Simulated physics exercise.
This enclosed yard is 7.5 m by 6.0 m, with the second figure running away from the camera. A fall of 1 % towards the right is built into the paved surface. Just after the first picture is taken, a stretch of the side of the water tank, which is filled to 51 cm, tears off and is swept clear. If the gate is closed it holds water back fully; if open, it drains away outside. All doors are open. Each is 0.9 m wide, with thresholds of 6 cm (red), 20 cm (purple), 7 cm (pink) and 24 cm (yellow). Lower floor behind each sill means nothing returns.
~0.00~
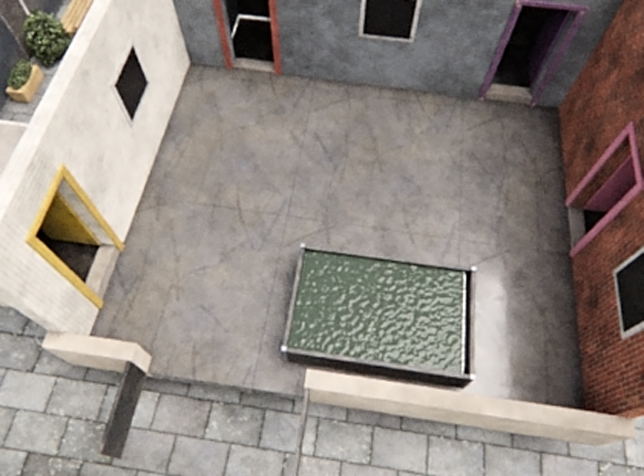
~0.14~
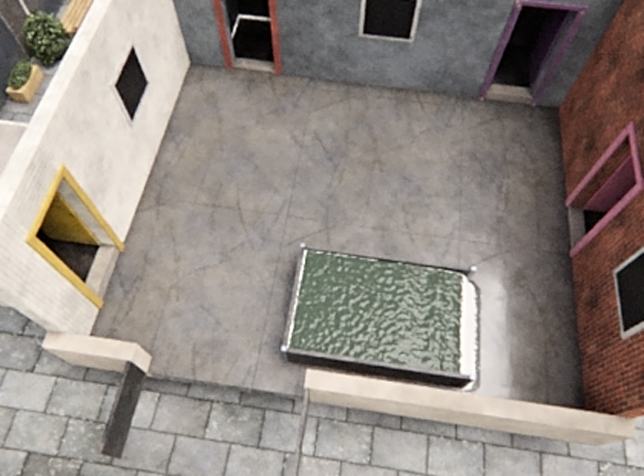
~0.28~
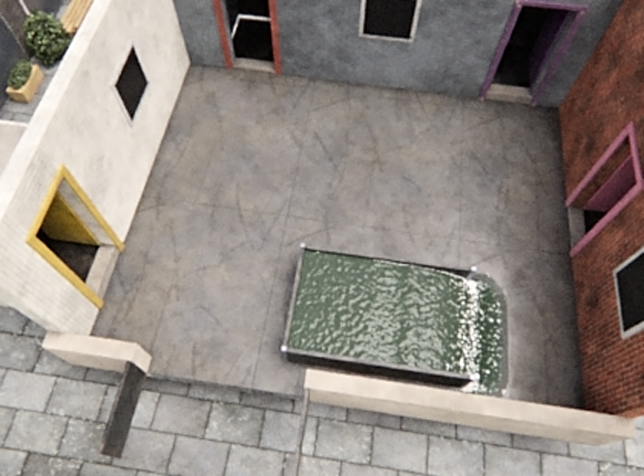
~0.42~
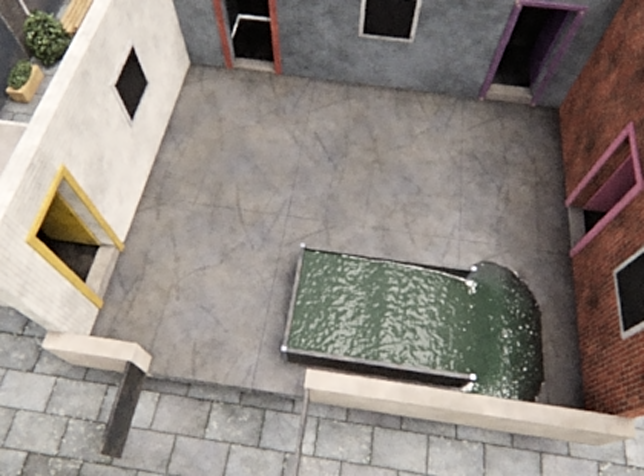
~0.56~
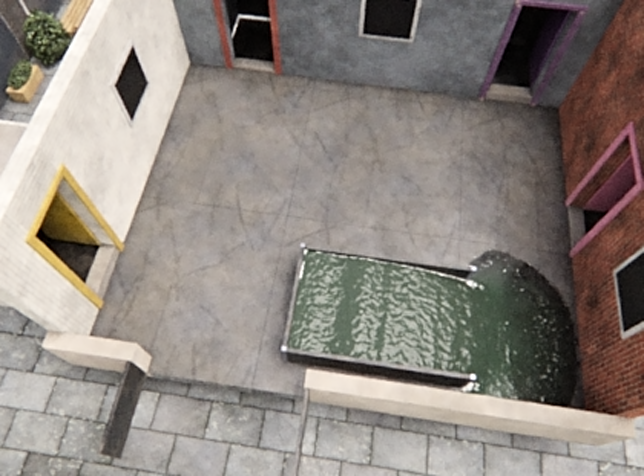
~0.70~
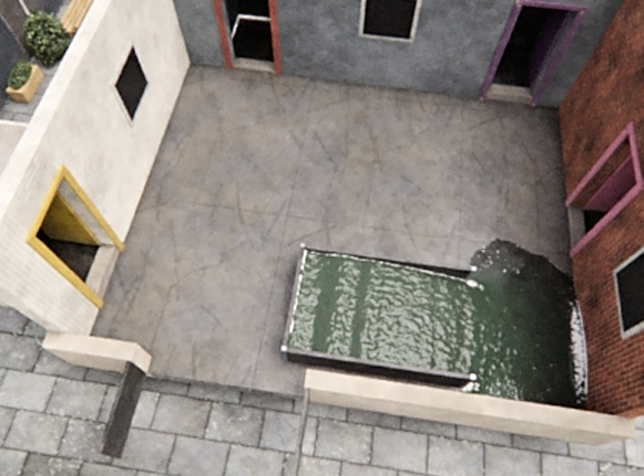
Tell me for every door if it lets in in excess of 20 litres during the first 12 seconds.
My prediction: My guess is the red door lets through less than the limit. My guess is the purple door lets through less than the limit. My guess is the pink door lets through more than the limit. My guess is the yellow door lets through less than the limit.
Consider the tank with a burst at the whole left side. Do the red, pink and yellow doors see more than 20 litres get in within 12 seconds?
Then red exceeds it, pink does not exceed it, yellow does not exceed it.
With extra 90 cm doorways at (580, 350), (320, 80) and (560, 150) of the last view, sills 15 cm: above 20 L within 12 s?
Result in order - more than that, not enough, not enough.
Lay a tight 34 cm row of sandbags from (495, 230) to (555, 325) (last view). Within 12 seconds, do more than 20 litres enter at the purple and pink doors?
Then: Purple under, pink not over.
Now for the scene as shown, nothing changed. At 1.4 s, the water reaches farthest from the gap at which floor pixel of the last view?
Roughly at pixel (561, 228).
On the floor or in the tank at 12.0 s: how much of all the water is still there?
Some 94 per cent remains.
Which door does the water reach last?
Yellow.
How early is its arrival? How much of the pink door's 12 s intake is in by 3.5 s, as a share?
By that time, around 50 per cent.
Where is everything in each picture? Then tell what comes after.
Still water, 51 cm deep, in the water tank at (382, 310), in the first picture.
Water pours out at (463, 329) and has run 0.9 m, to (469, 388); typically 4 cm deep outside, 51 cm at the water tank's back, in the second picture.
The front is at a hidden place, 1.0 m from the gap at (463, 330); 1.0 m2 of floor is under water; 51 cm left at the back of the water tank, in the third picture.
The front is at (507, 274), 1.4 m from the gap at (463, 330); 2.2 m2 of floor is under water; 51 cm left at the back of the water tank, in the fourth picture.
The front is at (564, 312), 1.7 m from the gap at (463, 330); 3.4 m2 of floor is under water; 51 cm left at the back of the water tank, in the fifth picture.
The front is at a hidden place, 2.1 m from the gap at (463, 330); 4.2 m2 of floor is under water; 48 cm left at the back of the water tank, in the sixth picture.
After 1.4 s water covers 10 % of the floor and is deepest (41 cm) near (575, 409); red door not reached, purple door not reached, pink door 6 cm at the sill, 0 L in, yellow door not reached.
After 2.2 s water covers 15 % of the floor and is deepest (38 cm) near (575, 409); red door not reached, purple door not reached, pink door 13 cm at the sill, 4 L in, yellow door not reached.
After 3.5 s water covers 30 % of the floor and is deepest (26 cm) near (576, 421); red door not reached, purple door 19 cm at the sill, 0 L in, pink door 13 cm at the sill, 24 L in, yellow door not reached.
After 7.0 s water covers 60 % of the floor and is deepest (16 cm) near (551, 111); red door 4 cm at the sill, 0 L in, purple door 14 cm at the sill, 3 L in, pink door 8 cm at the sill, 47 L in, yellow door 1 cm at the sill, 0 L in.
After 12.0 s water covers 95 % of the floor and is deepest (9 cm) near (539, 416); red door 6 cm at the sill, 0 L in, purple door 6 cm at the sill, 4 L in, pink door 9 cm at the sill, 50 L in, yellow door 3 cm at the sill, 0 L in.
